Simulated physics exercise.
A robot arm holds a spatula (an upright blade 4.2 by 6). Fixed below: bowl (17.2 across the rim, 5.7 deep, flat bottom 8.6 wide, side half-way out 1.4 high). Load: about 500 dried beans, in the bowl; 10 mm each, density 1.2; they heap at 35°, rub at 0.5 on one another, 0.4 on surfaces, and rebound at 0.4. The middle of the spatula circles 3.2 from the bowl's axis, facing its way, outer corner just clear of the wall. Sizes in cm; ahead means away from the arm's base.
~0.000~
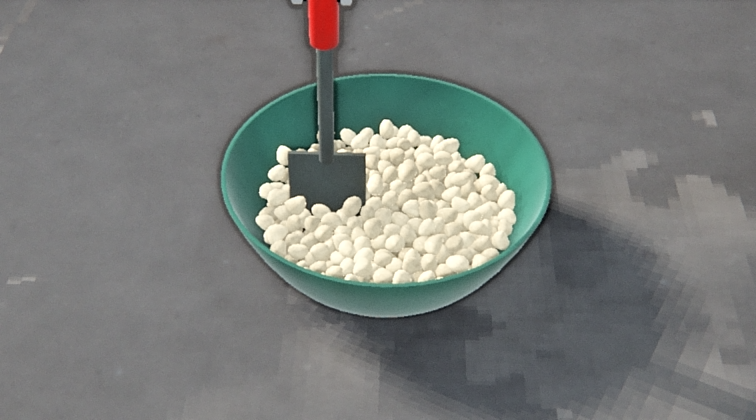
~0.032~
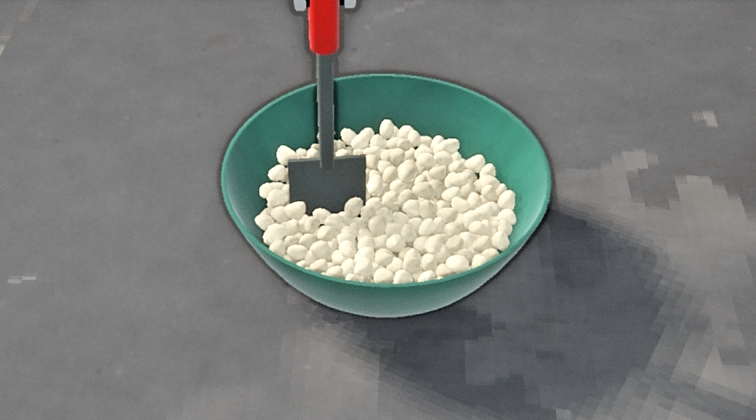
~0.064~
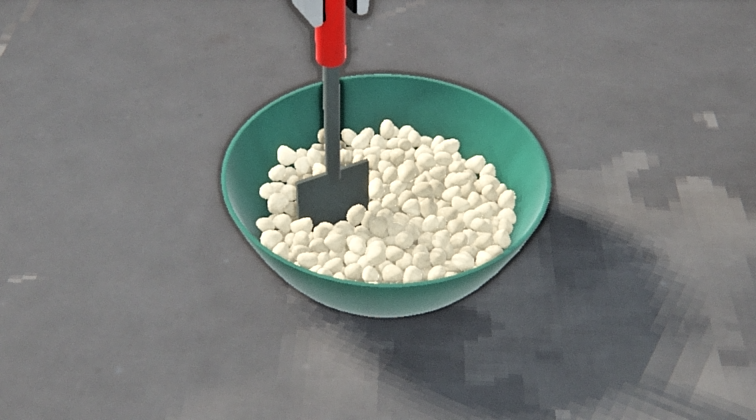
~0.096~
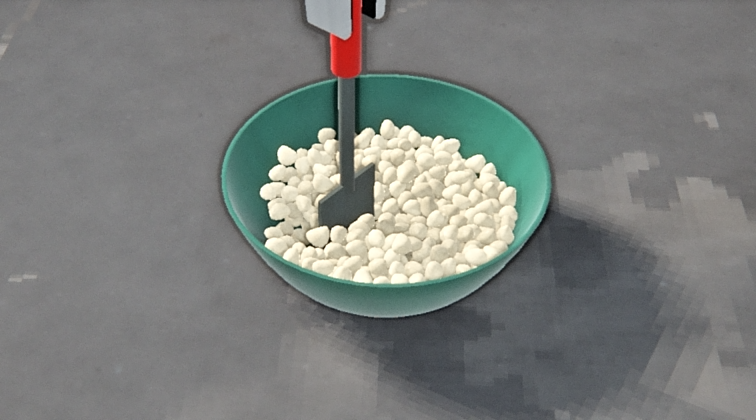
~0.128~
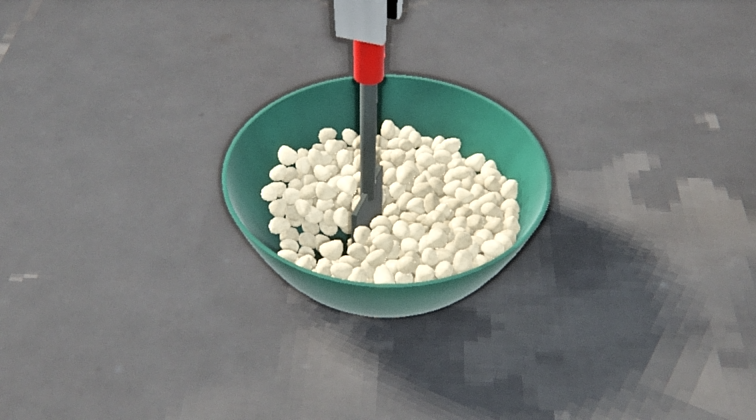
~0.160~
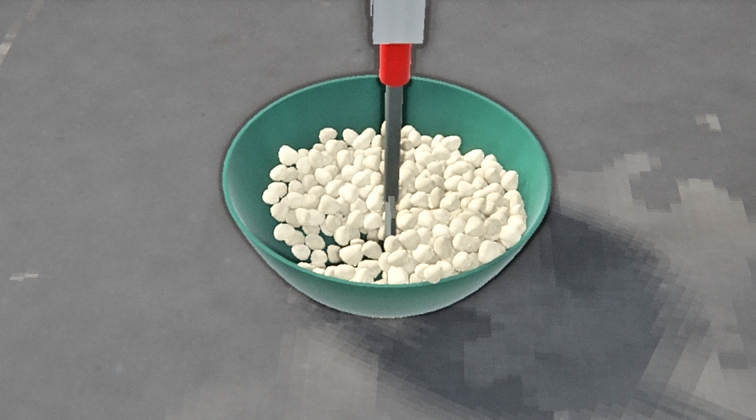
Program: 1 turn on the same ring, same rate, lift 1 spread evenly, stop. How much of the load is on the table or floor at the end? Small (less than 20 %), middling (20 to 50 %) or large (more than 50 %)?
Share on the table or floor: Small (less than 20 %).
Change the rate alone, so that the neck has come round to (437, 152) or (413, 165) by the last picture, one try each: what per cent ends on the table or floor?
About 30 and 20 per cent.
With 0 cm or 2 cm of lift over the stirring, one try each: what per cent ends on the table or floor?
About 15 and 10 per cent.
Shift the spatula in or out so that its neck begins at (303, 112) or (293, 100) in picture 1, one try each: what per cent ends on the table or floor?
Some 25 and 15 per cent.
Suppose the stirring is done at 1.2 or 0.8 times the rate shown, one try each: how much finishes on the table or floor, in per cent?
Some 20 and 5 per cent.
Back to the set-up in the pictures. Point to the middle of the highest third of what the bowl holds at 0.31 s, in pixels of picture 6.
Around (462, 148).
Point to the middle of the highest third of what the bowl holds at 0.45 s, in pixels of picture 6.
Near (320, 136).
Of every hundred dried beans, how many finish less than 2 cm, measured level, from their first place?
Roughly 5 per cent.
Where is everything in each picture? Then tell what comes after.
The spatula neck at (326, 131), 0° round; upper third of the load around (395, 201), from x 265 to 505, top at y 130; 505 in the bowl, in the first picture.
The spatula neck at (326, 136), 9° round; upper third of the load around (392, 202), from x 265 to 505, top at y 130, in the second picture.
The spatula neck at (332, 149), 30° round; upper third of the load around (390, 222), from x 265 to 505, top at y 130, in the third picture.
The spatula neck at (347, 160), 52° round; upper third of the load around (399, 234), from x 270 to 510, top at y 130, in the fourth picture.
The spatula neck at (368, 167), 74° round; upper third of the load around (421, 236), from x 270 to 510, top at y 130, in the fifth picture.
The spatula neck at (392, 168), 96° round; upper third of the load around (440, 231), from x 270 to 520, top at y 130; 504 in the bowl, 1 in flight or on the tool, in the sixth picture.
After 0.31 s, 196° round, highest piece 8 above the table; 484 in the bowl, 8 on the table or floor, 13 in flight or on the tool.
After 0.45 s, 296° round, highest piece 8 above the table; 470 in the bowl, 28 on the table or floor, 7 in flight or on the tool.
After 0.73 s, 0° round, highest piece 6 above the table; 446 in the bowl, 59 on the table or floor.
After 1.43 s, 0° round, highest piece 6 above the table; 446 in the bowl, 59 on the table or floor.
In the end, 446 in the bowl, 59 on the table or floor. That is 12 % on the table or floor.
